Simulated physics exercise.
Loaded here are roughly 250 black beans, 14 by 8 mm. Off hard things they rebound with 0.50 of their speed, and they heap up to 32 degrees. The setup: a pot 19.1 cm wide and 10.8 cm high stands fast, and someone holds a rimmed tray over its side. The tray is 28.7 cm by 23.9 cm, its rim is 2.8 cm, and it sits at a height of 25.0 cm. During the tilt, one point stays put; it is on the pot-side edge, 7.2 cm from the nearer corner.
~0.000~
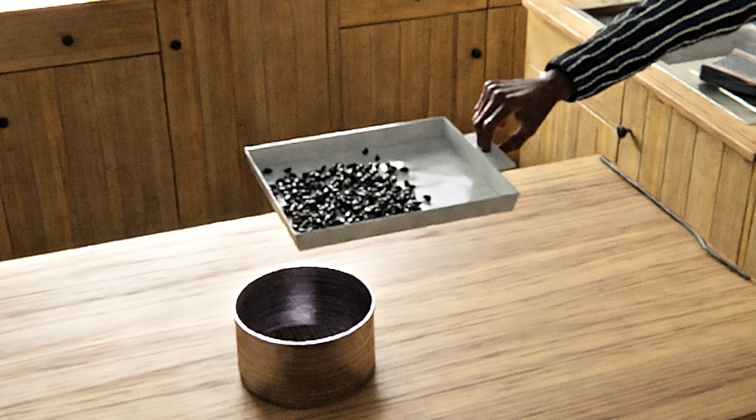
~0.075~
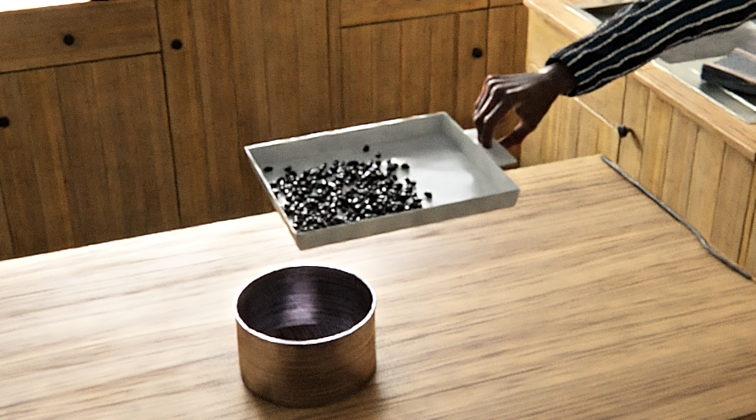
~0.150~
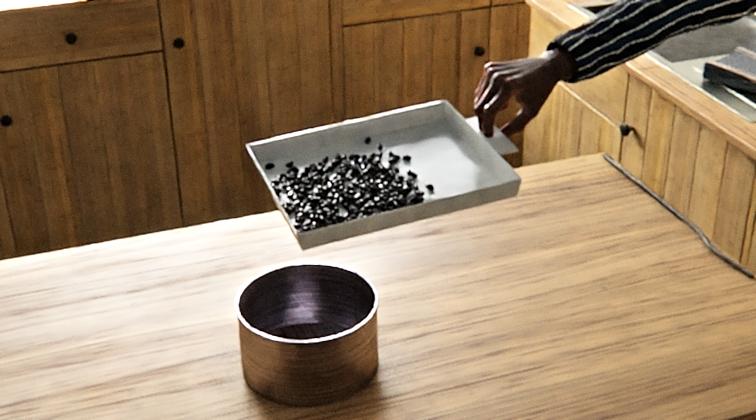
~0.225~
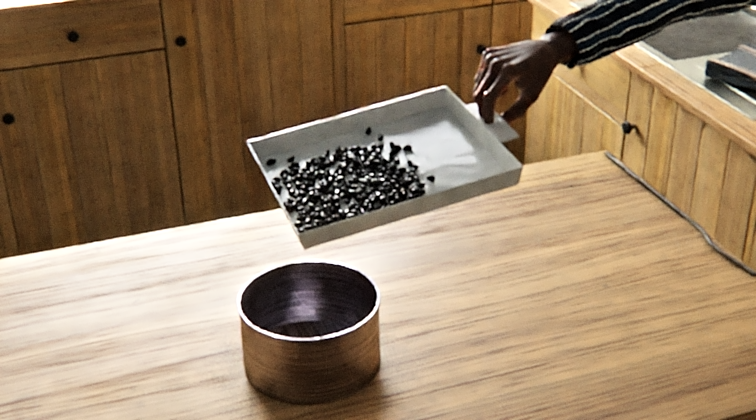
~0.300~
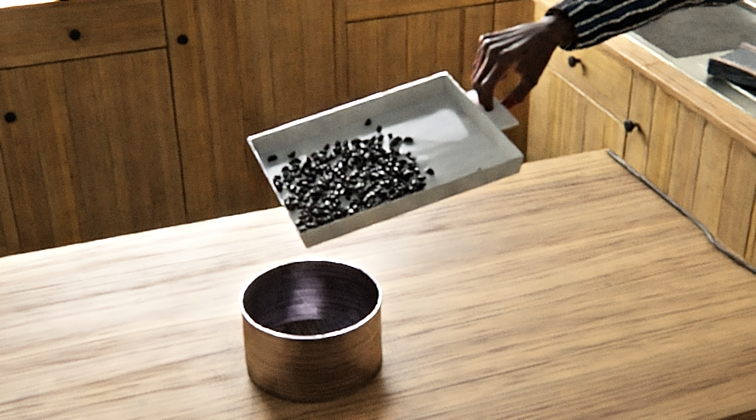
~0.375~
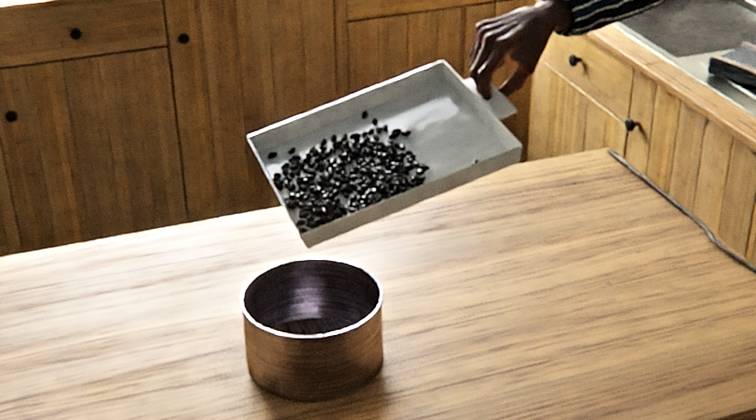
A hand in a striped sleeve held a shallow gray tray of black beans above a round pot on a wooden table, then slowly raised its right side, tilting it slightly toward the left.
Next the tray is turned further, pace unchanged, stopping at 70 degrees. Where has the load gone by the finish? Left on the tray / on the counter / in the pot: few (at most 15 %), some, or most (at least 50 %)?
Tray: Most; counter: Some; pot: Few.
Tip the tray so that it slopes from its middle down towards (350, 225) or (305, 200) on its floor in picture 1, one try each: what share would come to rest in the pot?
First try: About 0 percent; second try: About 5 percent.
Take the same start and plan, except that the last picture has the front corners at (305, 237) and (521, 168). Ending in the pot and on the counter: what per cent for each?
Pot: 0, counter: 65.
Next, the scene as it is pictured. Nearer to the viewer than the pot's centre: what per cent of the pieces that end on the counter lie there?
About 90 percent of the spill.
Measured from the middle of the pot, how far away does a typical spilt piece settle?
I'd say around 22 centimetres.
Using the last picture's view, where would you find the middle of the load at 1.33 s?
Load centre est.: (305, 180) px.
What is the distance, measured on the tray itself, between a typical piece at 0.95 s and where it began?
Around 2 centimetres.
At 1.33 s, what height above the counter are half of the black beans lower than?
Median height: Approx. 30 cm.
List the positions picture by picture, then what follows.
The first frame shows tray tilt 0 degrees, front corners at (298, 232) and (514, 191); middle of the pieces at (349, 200); pot at (304, 302).
The second frame shows tray tilt 1 degrees, front corners at (299, 231) and (515, 188); middle of the pieces at (350, 198).
The third frame shows tray tilt 4 degrees, front corners at (300, 231) and (516, 177), lowest corner left front; middle of the pieces at (352, 193).
The fourth frame shows tray tilt 8 degrees, front corners at (301, 231) and (517, 166), lowest corner left front; middle of the pieces at (353, 188).
The fifth frame shows tray tilt 11 degrees, front corners at (302, 231) and (517, 155), lowest corner left front; middle of the pieces at (354, 183).
The sixth frame shows tray tilt 14 degrees, front corners at (302, 231) and (516, 145), lowest corner left front; middle of the pieces at (354, 178); pot at (312, 295). Its pace works out near 45 degrees a second.
After 0.95 s, tilt 41 degrees; the tray holds 100 %, the pot 0 %.
After 1.33 s, tilt 58 degrees; the tray holds 100 %, the pot 0 %.
Then, at 1.79 s, tilt 70 degrees; the tray holds 80 %, the pot 0 %.
In the end, at 3.4 s, tray 65 %, counter 30 %, pot 0 %.
